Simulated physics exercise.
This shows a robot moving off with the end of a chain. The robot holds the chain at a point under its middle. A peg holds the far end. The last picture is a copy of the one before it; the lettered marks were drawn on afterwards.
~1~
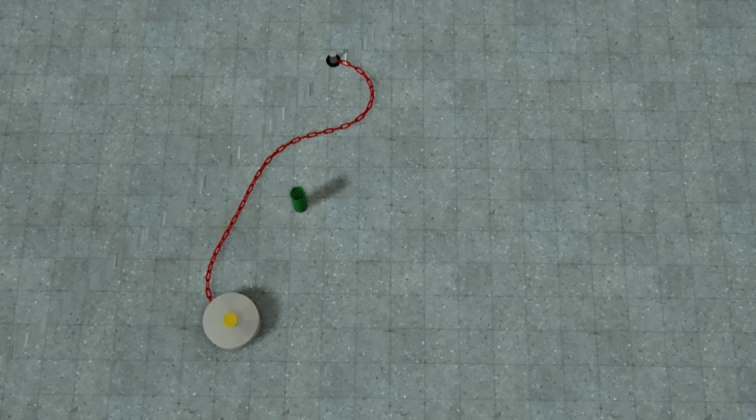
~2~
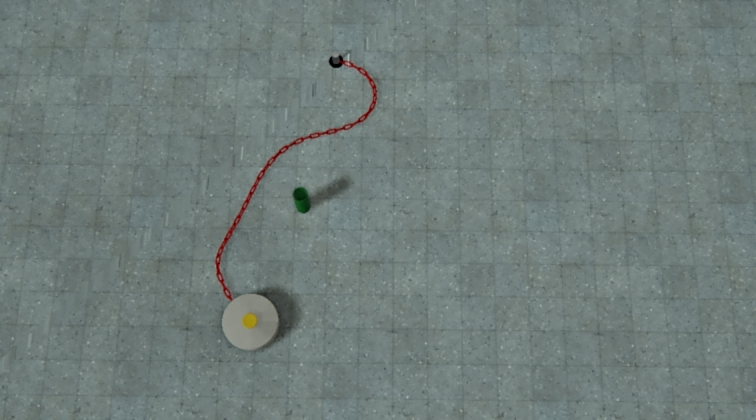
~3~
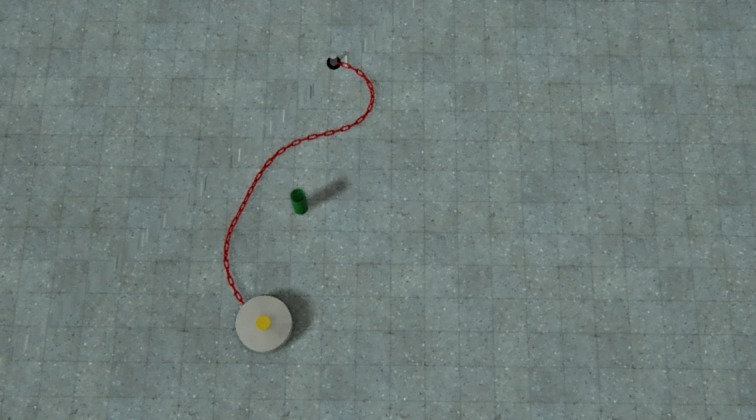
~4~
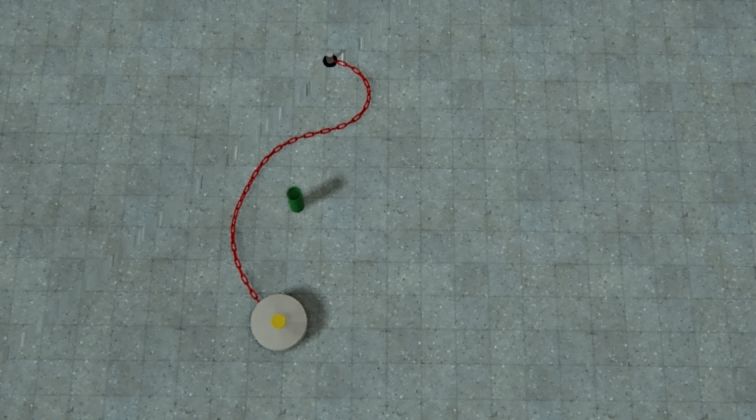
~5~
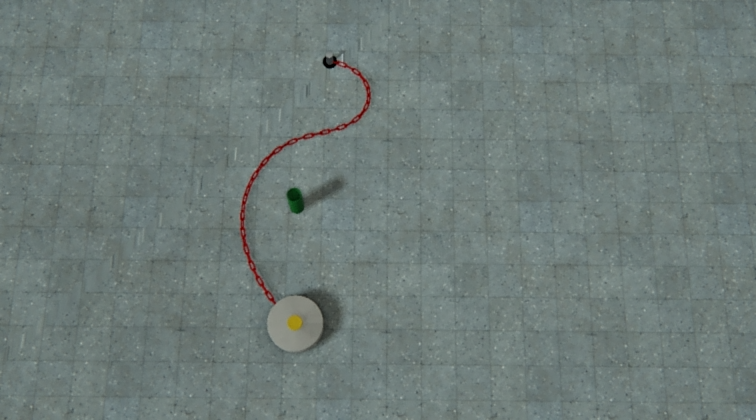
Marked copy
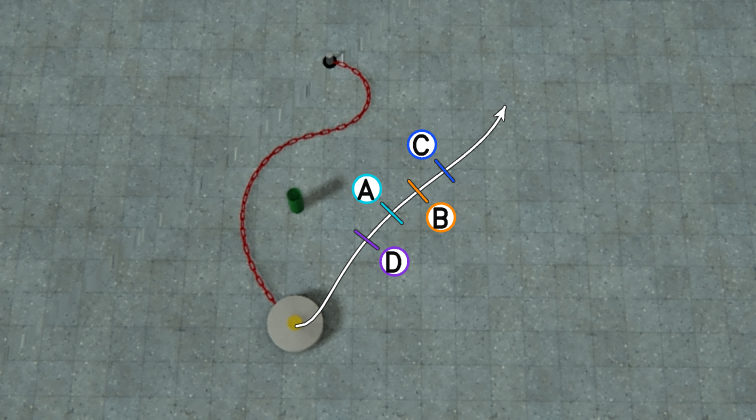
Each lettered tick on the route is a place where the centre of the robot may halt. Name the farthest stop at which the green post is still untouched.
Mark A.
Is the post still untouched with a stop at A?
Yes.
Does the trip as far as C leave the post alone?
No.
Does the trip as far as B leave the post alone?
For that mark, no.
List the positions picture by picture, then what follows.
The first picture shows green post (299, 200); robot (232, 322); peg (333, 57).
The second picture shows robot (251, 323); peg (336, 58).
The third picture shows robot (265, 325); peg (333, 59).
The fourth picture shows robot (280, 323); peg (330, 57).
The fifth picture shows robot (296, 325); peg (330, 58); green post (296, 201).
On the copy, A at (392, 213); B at (418, 191); C at (445, 171); D at (367, 240); the route from (296, 326) via (398, 208) to (505, 107).
On A. First, robot (333, 287), middle of the chain (271, 158).
Then, robot (362, 242), middle of the chain (271, 158).
Finally, robot (392, 211), middle of the chain (271, 158); nothing has been touched.
By contrast, B brings the chain against the post; C brings the chain against the post; D is safe but short.
